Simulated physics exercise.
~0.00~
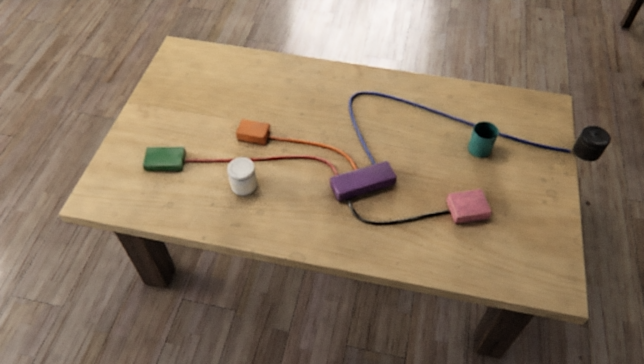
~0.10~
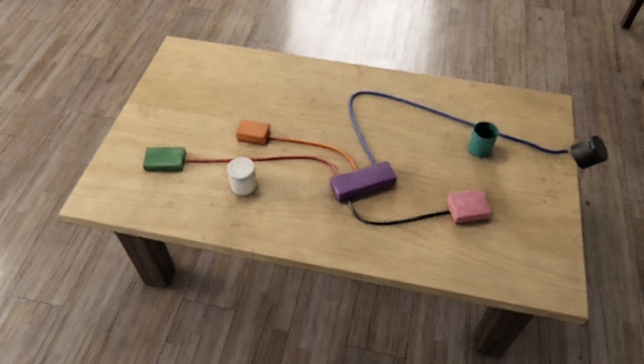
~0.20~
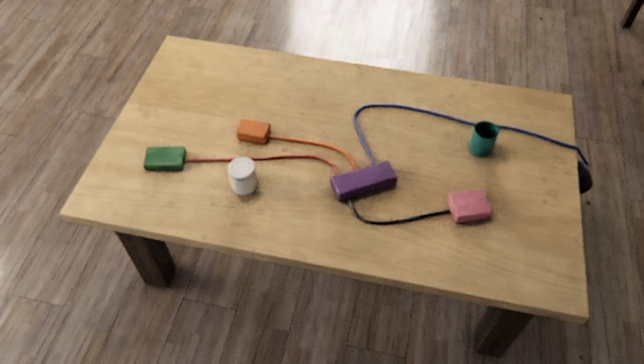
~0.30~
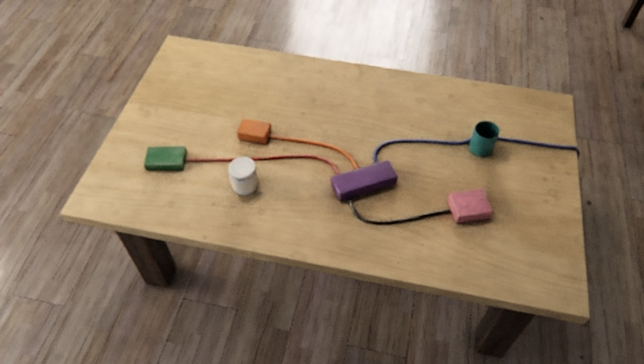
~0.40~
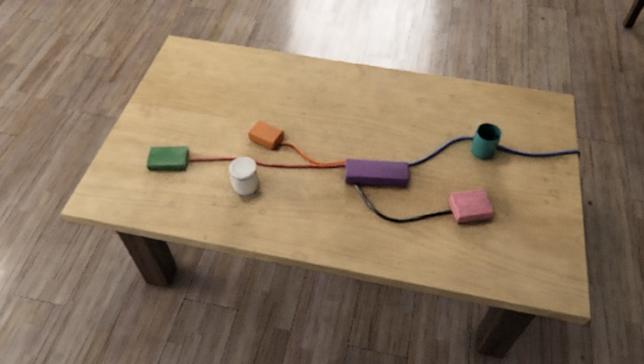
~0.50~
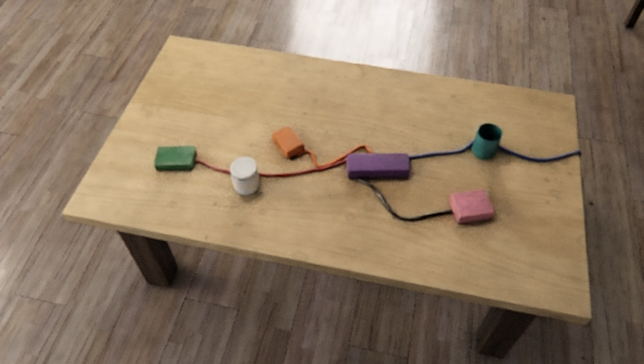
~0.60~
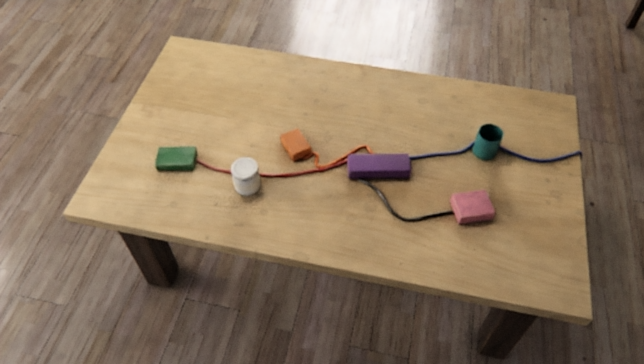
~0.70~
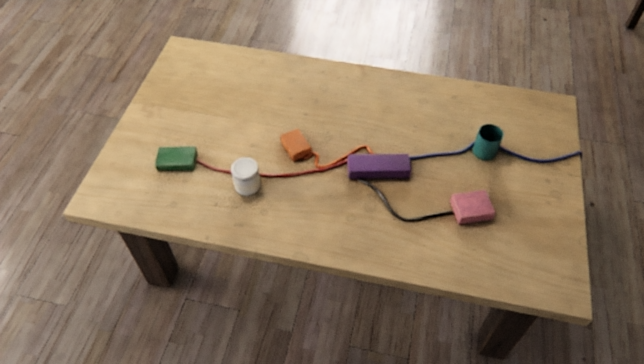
Black cylindrical speaker tipping off the right edge of a wooden table, its blue cable pulling taut and dragging the purple strip and orange block rightward.
